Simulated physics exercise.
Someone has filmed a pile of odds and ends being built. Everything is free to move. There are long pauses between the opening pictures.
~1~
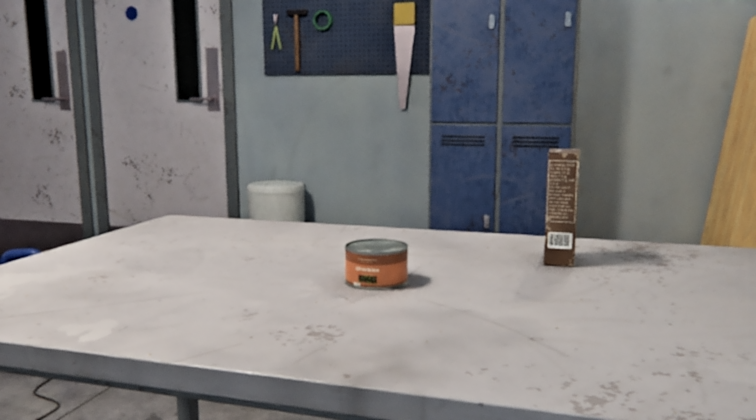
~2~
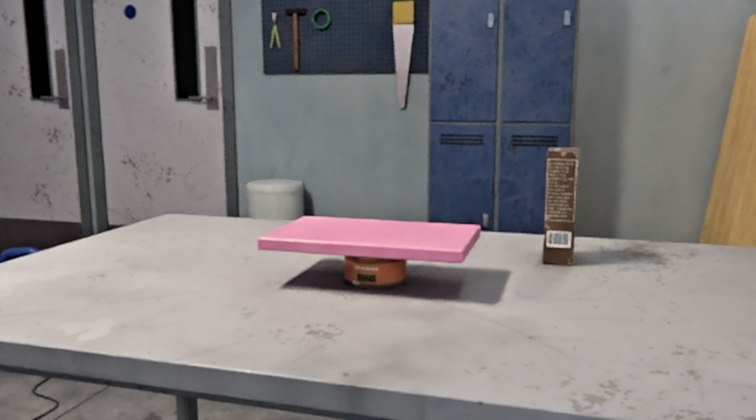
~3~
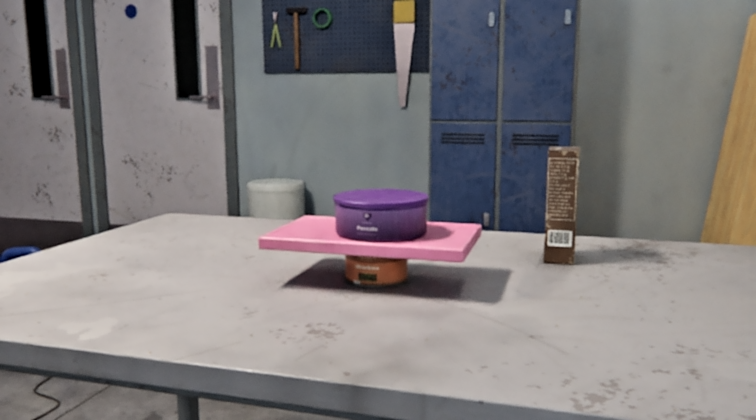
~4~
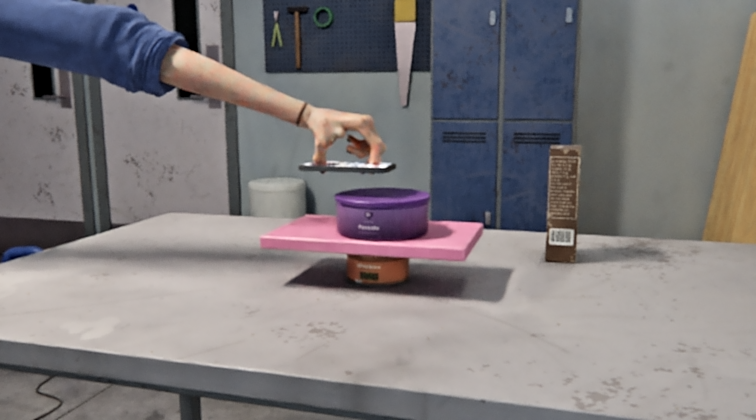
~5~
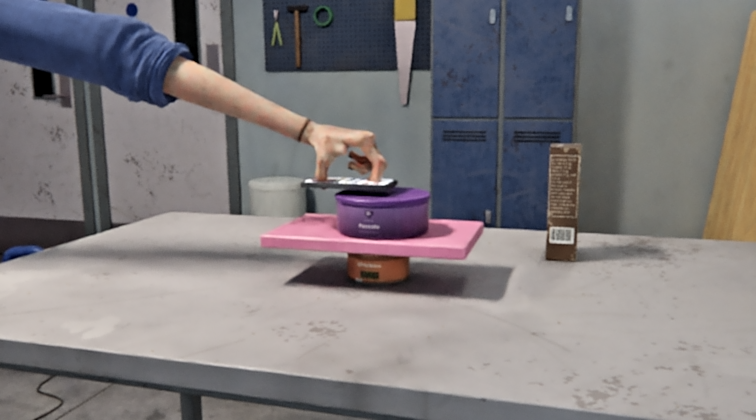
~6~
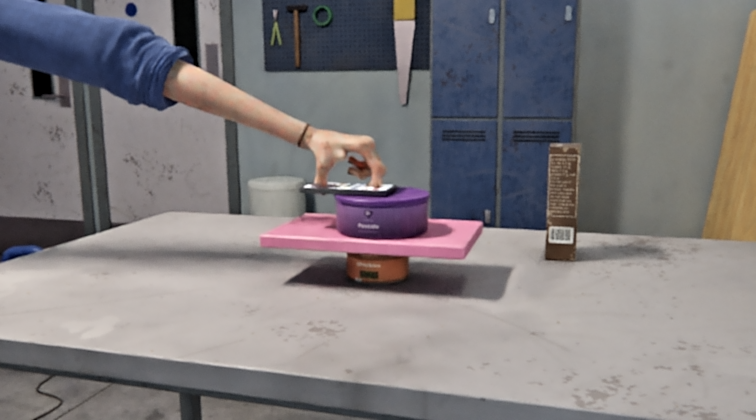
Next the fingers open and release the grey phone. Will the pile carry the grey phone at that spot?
Here the pile holds.
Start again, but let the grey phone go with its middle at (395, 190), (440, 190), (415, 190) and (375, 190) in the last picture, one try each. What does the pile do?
First, it keeps its balance; second, it gives way; third, it stays up; fourth, it stays up.
Then, 0.40 s past the last view, nothing moves.
Then, 1.40 s past the last view, grey phone resting near (349, 189).
Finally, all 5 still in place. Final places as the last picture's camera would see them, grey phone near (349, 189). The pile keeps its balance.
